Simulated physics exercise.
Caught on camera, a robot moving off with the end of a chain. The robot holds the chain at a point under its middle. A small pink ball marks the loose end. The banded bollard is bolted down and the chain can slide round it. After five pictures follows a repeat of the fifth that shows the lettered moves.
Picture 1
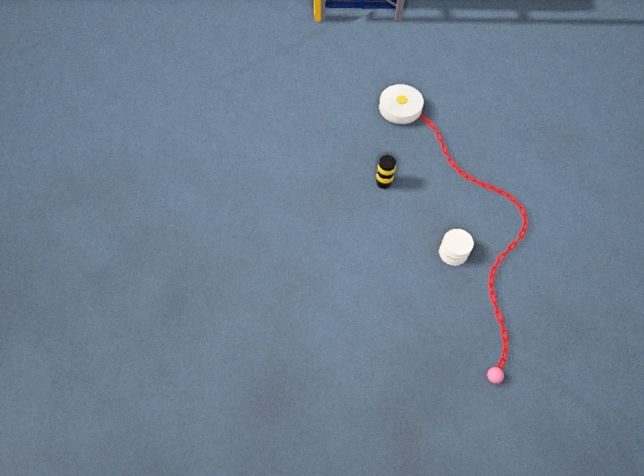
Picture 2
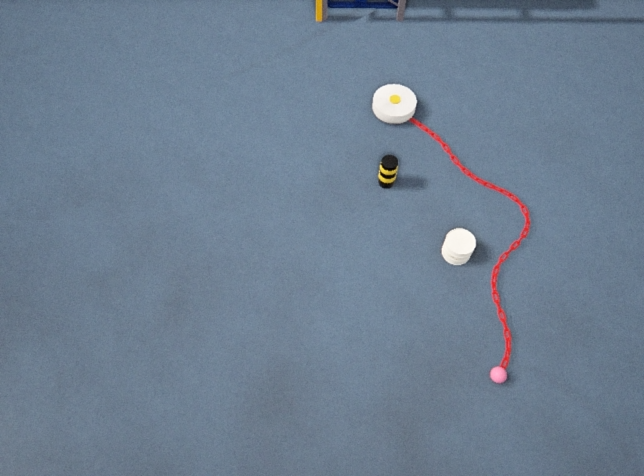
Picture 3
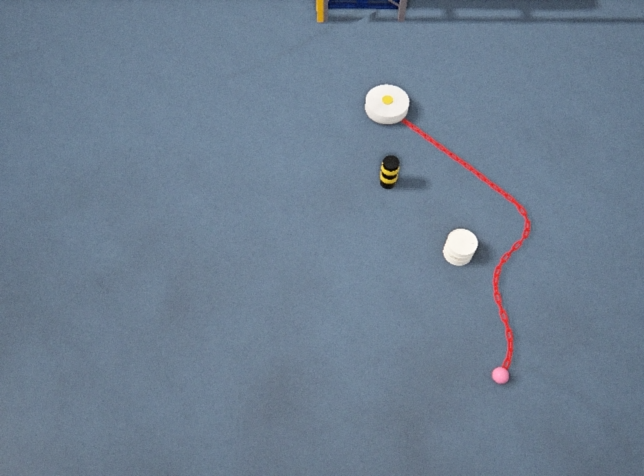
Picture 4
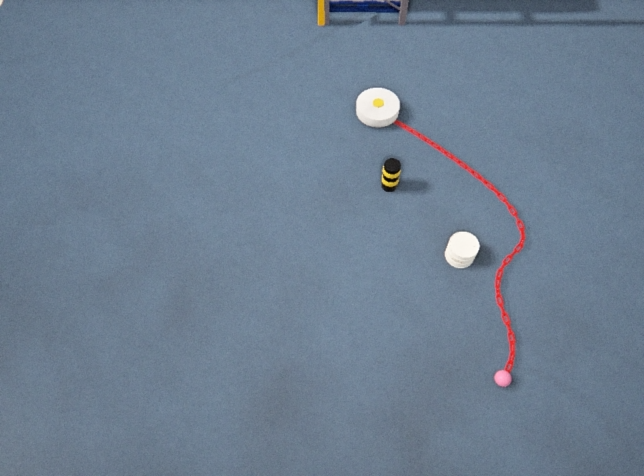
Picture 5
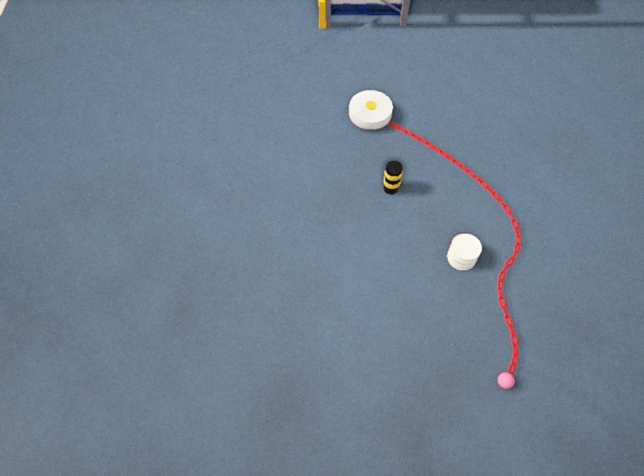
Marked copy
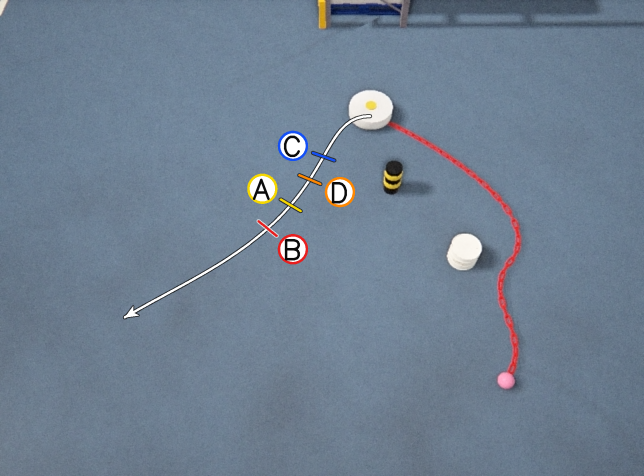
A round white robot moved slowly left across a blue floor, pulling one end of a red chain and drawing out its upper bends, while the pink far end stayed near a white pot.
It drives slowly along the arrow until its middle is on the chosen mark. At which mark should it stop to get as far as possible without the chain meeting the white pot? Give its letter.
As far as tick A.
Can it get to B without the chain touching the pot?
For that mark, no.
On the marked copy, A at (291, 205); B at (268, 229); C at (324, 157); D at (310, 180); the route from (370, 116) via (278, 218) to (125, 317).
Taking A. A third of the way, robot (335, 132), middle of the chain (487, 209), free end (506, 380).
Two thirds of the way, robot (313, 169), middle of the chain (482, 210), free end (506, 380).
When it is over, robot (290, 201), middle of the chain (460, 215), free end (506, 380); only the bollard has been touched, if anything.
As for the rest, B brings the chain against the pot; C is safe but short; D is safe but short.
